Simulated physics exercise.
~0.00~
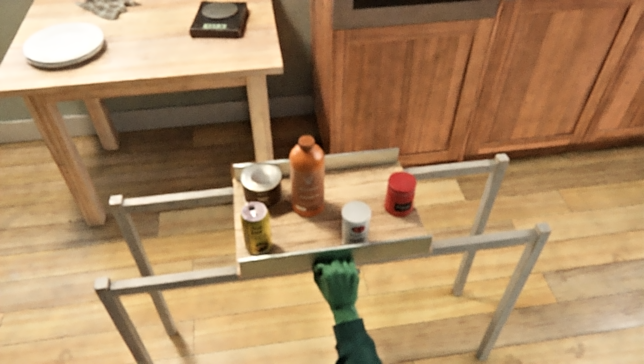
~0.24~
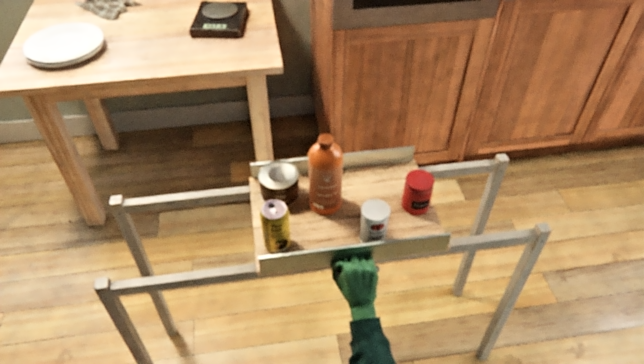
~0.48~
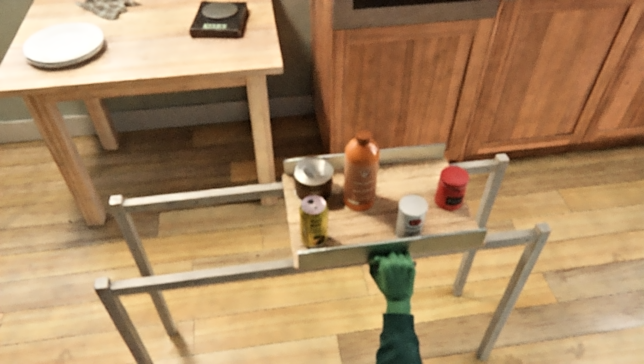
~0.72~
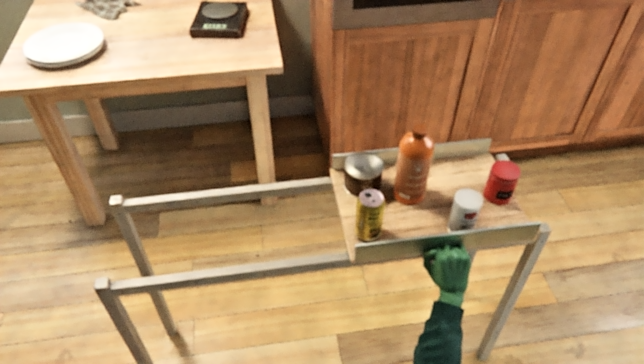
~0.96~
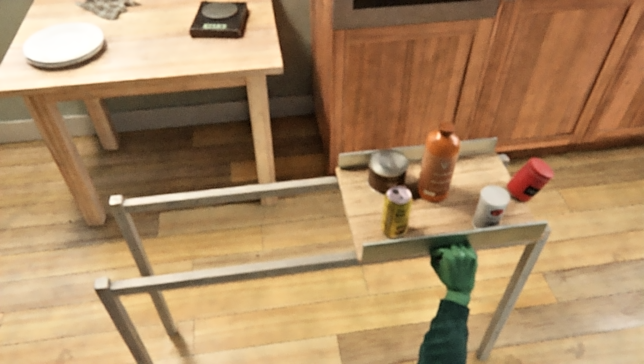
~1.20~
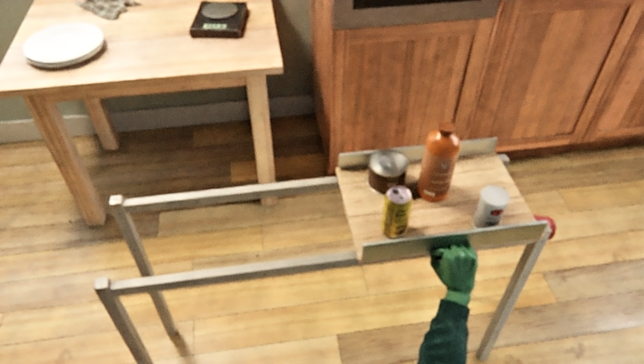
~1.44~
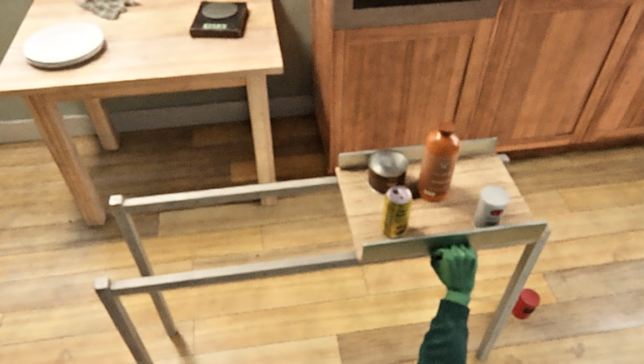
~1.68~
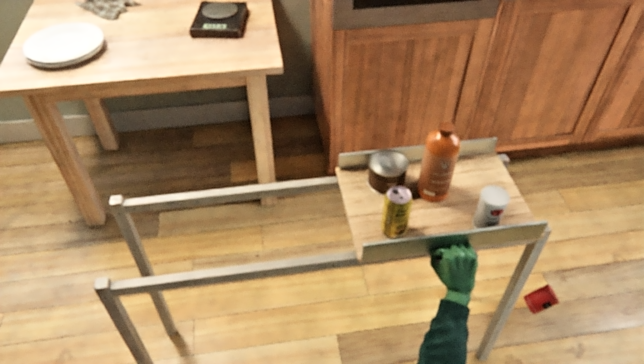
A red jar toppled off the open right end of a wooden tray and tumbled to the floor after a green-gloved hand slid the tray right along its frame, while the bottle, tub, tin and yellow can stayed standing on it.
